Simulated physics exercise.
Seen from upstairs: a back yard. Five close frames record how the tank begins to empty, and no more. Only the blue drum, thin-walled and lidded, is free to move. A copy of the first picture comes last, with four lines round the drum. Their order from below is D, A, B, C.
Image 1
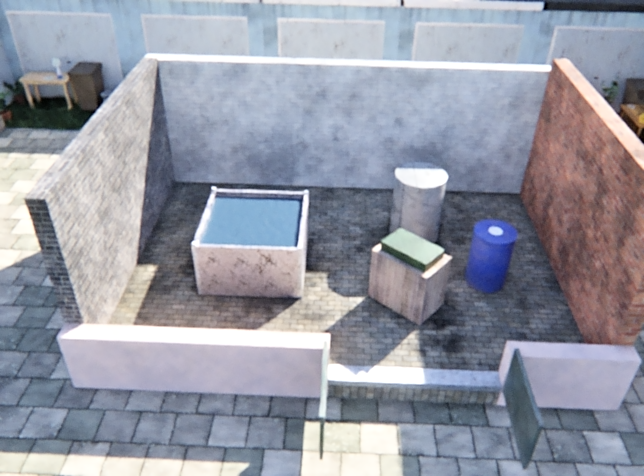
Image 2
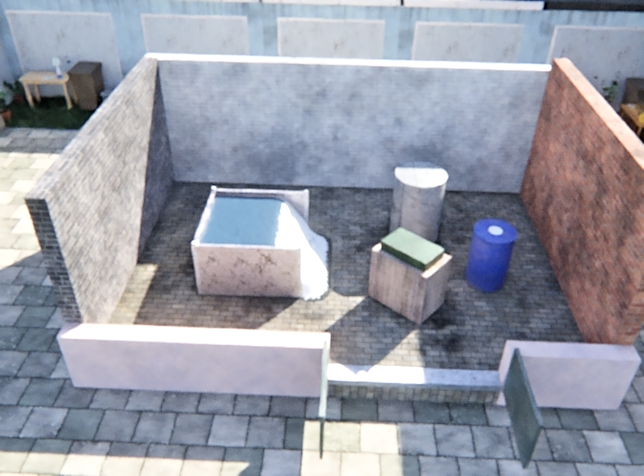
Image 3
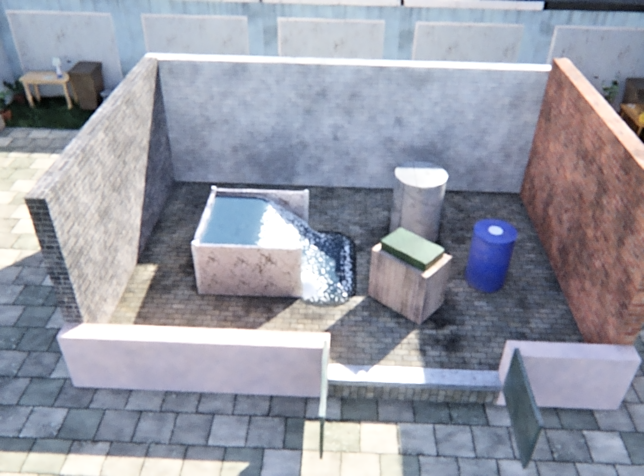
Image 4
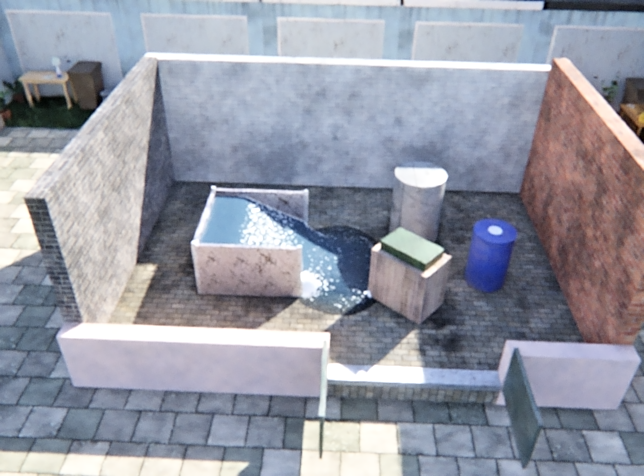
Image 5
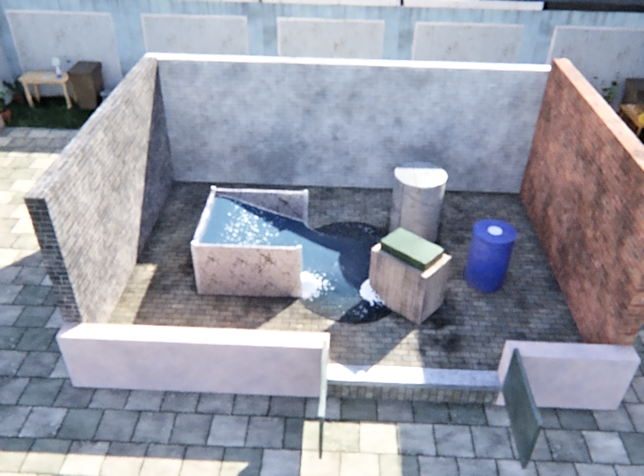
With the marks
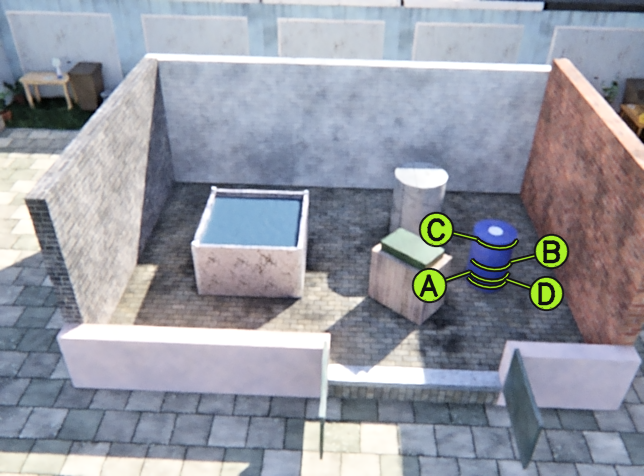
The clip opens on a walled back yard seen from above, with a full tank on the left and a lidded blue drum on the right. Water gushes from the tank's right side, spreads across the paving and reaches the green-topped box, while the drum stays still.
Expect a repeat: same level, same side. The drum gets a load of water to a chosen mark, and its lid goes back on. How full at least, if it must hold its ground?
Use line B.
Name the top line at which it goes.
Here it is line A.
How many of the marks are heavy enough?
Two of the four.
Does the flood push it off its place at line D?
Yes, that goes wrong.
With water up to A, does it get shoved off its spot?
Yes, that goes wrong.
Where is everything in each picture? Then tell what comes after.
Lid of the blue drum at (496, 231); tank full, its middle at (254, 222); open gate at (418, 340).
Water covers 2 % of the ground and is seen nearest the drum at (324, 275).
Water covers 5 % of the ground and is seen nearest the drum at (350, 276).
Water covers 9 % of the ground and is seen nearest the drum at (355, 269).
Lid of the blue drum at (495, 231); water covers 12 % of the ground and is seen nearest the drum at (354, 267).
On the marked copy, A at (491, 281); B at (494, 269); C at (499, 248); D at (490, 287); from the bottom up D, A, B, C.
Choosing A, it is pushed about half its own width away.
Choosing B, it does not move.
Choosing C, it does not move.
Choosing D, it is pushed about twice its own width away.
